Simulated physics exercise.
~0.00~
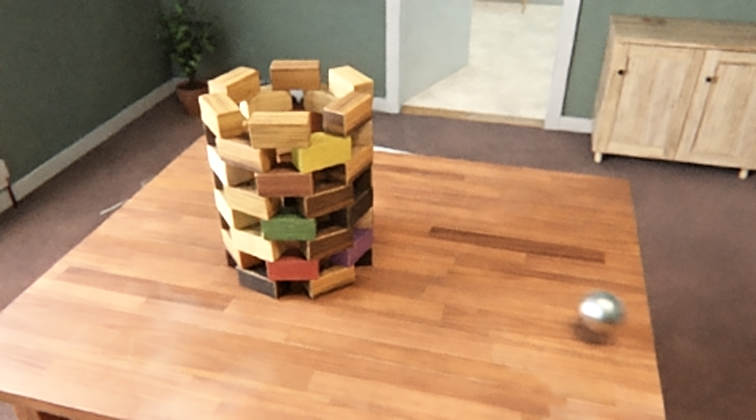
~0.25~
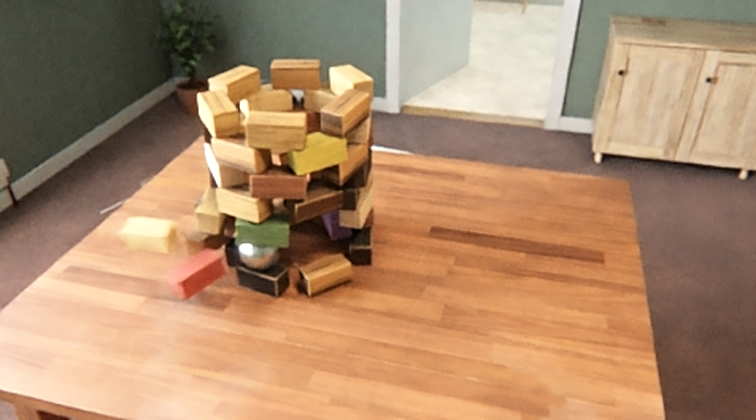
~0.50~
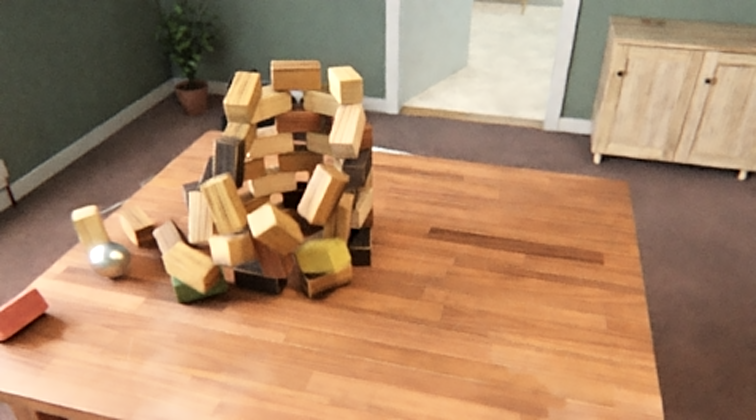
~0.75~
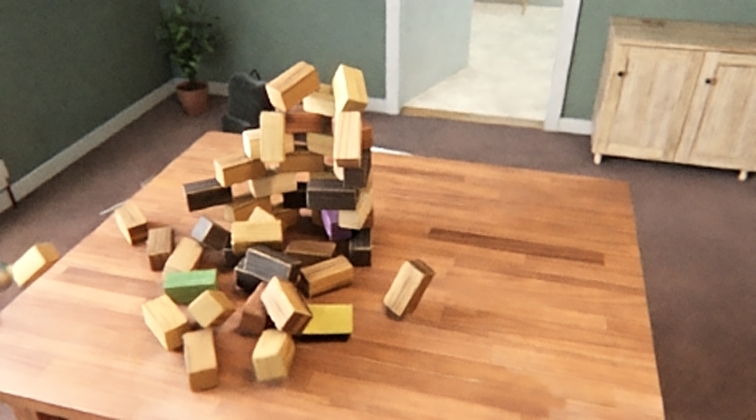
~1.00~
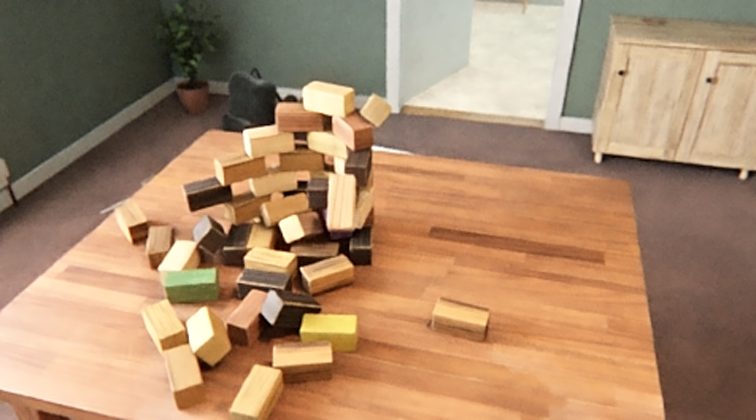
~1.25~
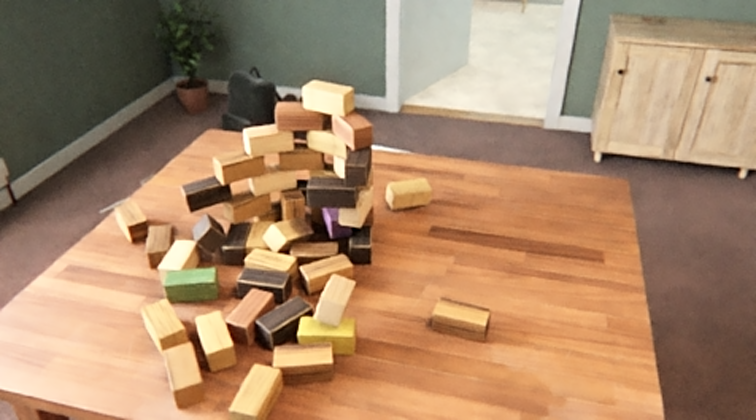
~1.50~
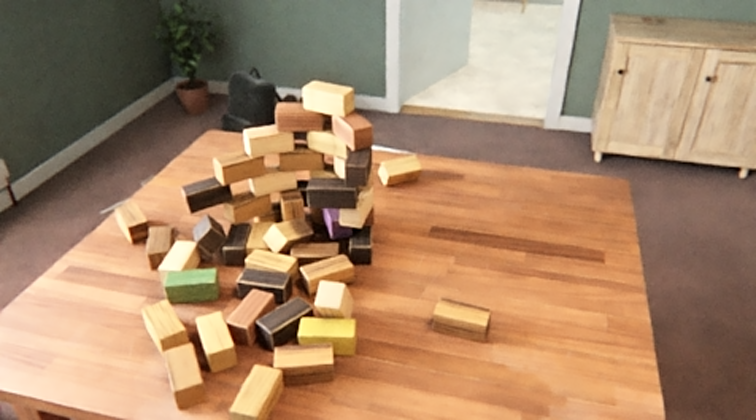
On a wooden table in a green-walled room, a silver ball struck a round tower of wooden blocks and continued left, knocking out a red block. The front crumbled and blocks scattered over the tabletop, leaving the back part standing above the pile.
